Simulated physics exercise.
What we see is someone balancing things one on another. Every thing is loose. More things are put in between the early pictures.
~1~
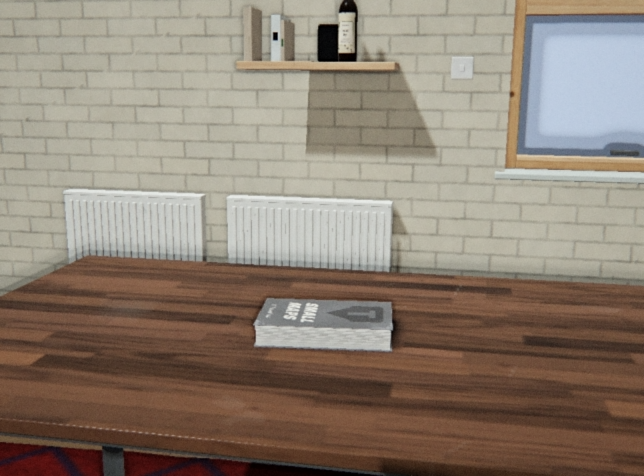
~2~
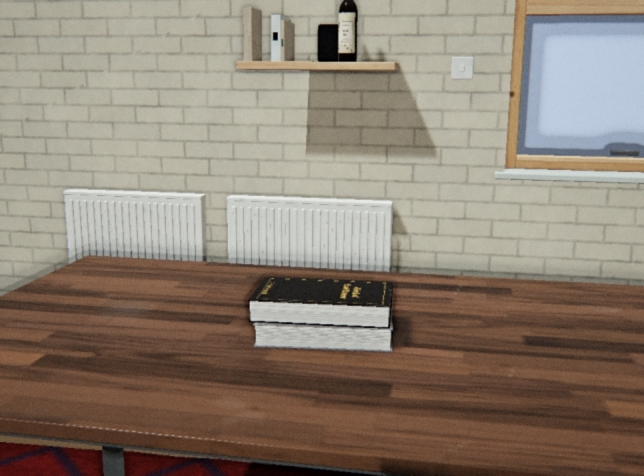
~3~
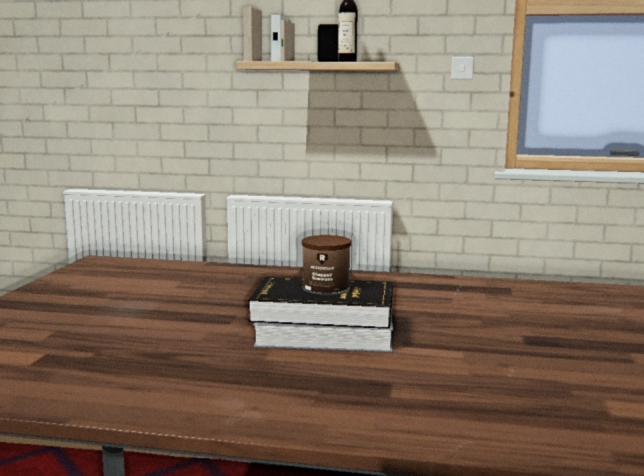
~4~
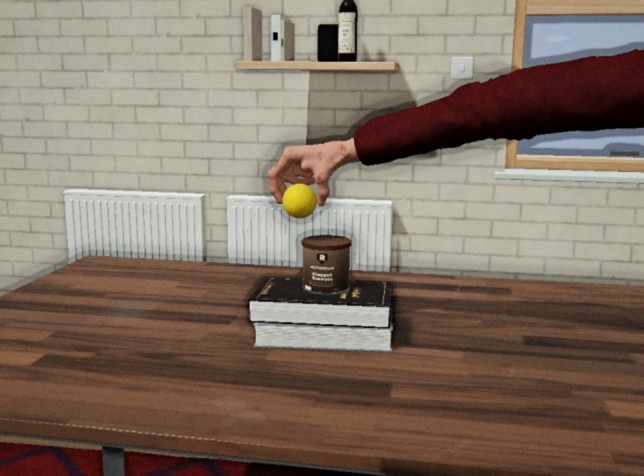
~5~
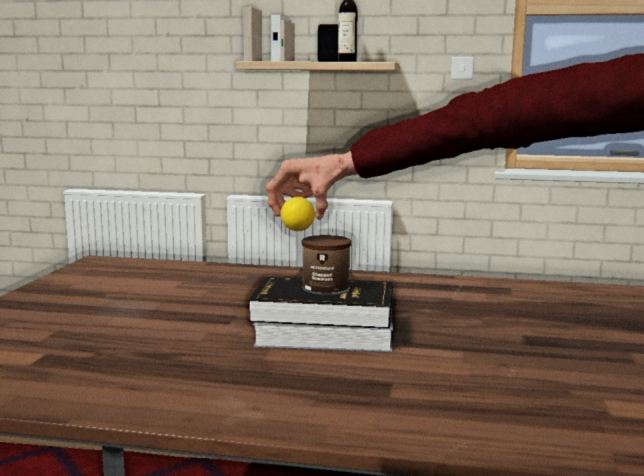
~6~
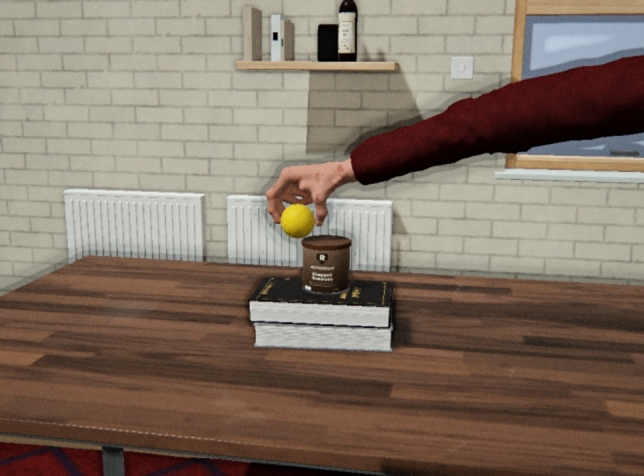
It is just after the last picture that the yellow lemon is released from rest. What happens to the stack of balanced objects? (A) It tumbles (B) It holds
It tumbles (A).
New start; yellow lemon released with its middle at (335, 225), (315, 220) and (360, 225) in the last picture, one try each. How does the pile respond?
First the pile remains standing, second it remains standing, third it topples.
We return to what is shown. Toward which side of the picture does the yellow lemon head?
That would be the viewer's left.
Then, 0.40 s later than the last frame, yellow lemon now fallen.
Then, 0.50 s later than the last frame, things are still on the move.
When it is over, fallen, yellow lemon; the other 3 as before. End places, in pixels of the last picture, yellow lemon near (271, 269). The pile gives way.
